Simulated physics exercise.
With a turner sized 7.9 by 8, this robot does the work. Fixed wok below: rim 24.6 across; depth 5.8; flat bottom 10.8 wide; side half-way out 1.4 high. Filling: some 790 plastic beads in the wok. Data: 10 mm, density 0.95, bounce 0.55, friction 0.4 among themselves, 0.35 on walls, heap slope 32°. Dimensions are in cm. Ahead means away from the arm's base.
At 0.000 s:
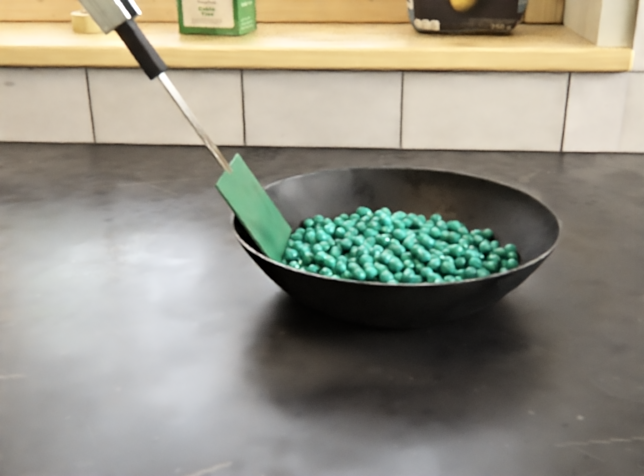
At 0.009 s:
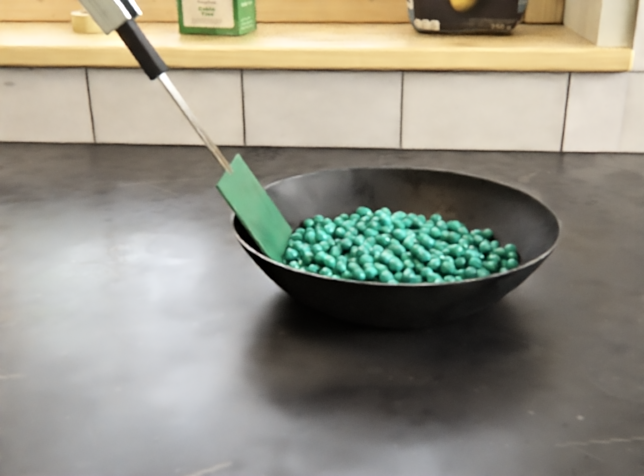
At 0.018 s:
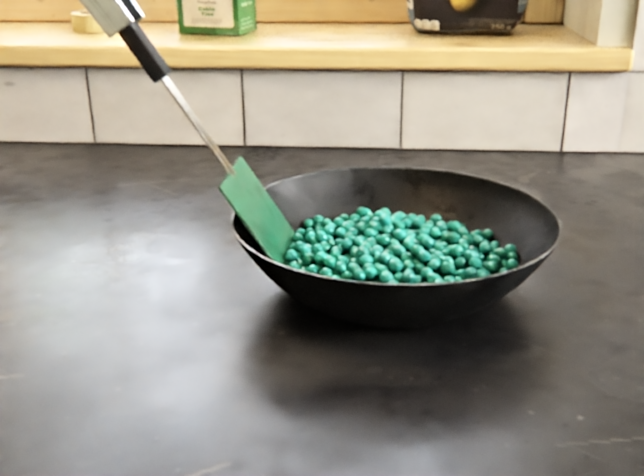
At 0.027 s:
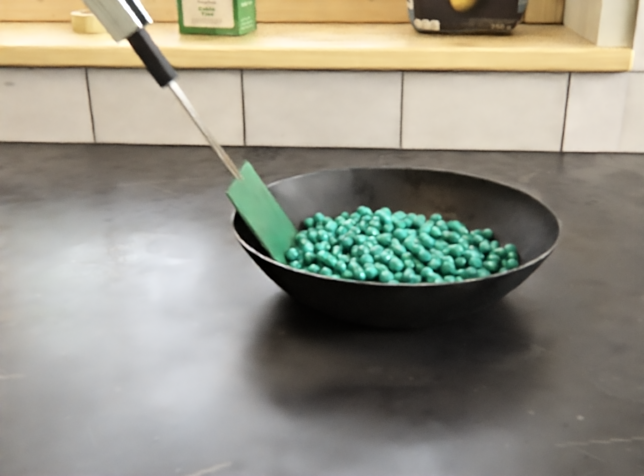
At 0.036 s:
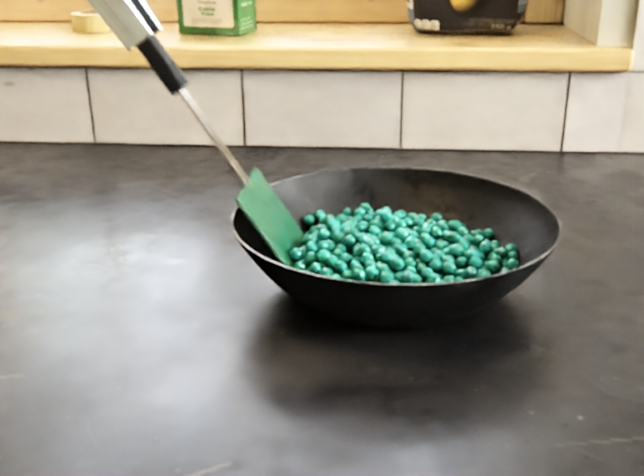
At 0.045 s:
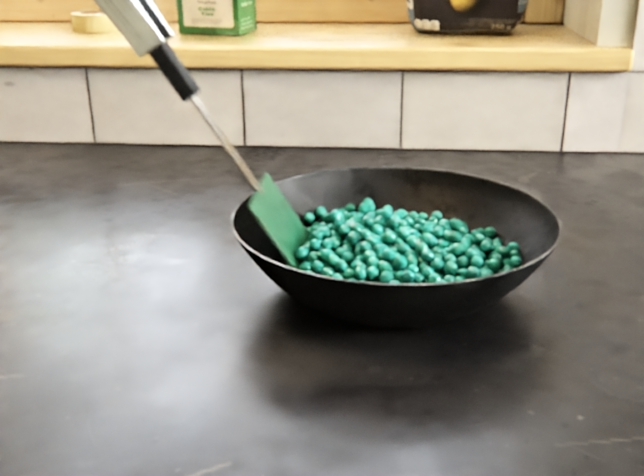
In this clip, a robot arm holding a green turner at the left side of a dark wok slides the blade a short way right and downward, nudging the nearest green beads while the rest of the heap barely shifts.
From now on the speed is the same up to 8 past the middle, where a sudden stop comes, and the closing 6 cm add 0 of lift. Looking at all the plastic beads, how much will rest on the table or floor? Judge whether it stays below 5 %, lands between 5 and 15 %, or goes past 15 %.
It goes past 15 %.
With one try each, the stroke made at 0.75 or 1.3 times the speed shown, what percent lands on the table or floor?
Some 20 per cent, then some 45 per cent, on the table or floor.
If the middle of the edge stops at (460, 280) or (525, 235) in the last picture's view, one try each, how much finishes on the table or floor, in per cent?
First try roughly 5 percent, second roughly 45 percent.
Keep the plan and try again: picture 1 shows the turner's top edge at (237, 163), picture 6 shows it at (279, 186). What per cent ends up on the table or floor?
Some 45 percent ends up on the table or floor.
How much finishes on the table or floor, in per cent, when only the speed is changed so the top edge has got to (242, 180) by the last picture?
Some 15 percent.
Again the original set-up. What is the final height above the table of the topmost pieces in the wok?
Height at rest: Roughly 6.5 cm.
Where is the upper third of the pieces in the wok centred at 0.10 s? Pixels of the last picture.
(420, 238).
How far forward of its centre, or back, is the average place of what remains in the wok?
Offset forward: Around 3.0 cm.
After 0.10 s, sloping 57°, highest piece 7 above the table; 788 in the wok.
After 0.15 s, sloping 57°, highest piece 8 above the table; 788 in the wok.
After 0.38 s, sloping 57°, highest piece 9 above the table; 528 in the wok, 165 on the table or floor, 95 on the blade or in flight.
After 1.43 s, sloping 57°, highest piece 6 above the table; 528 in the wok, 260 on the table or floor.
At rest, 528 in the wok, 260 on the table or floor. That is 33 % on the table or floor.
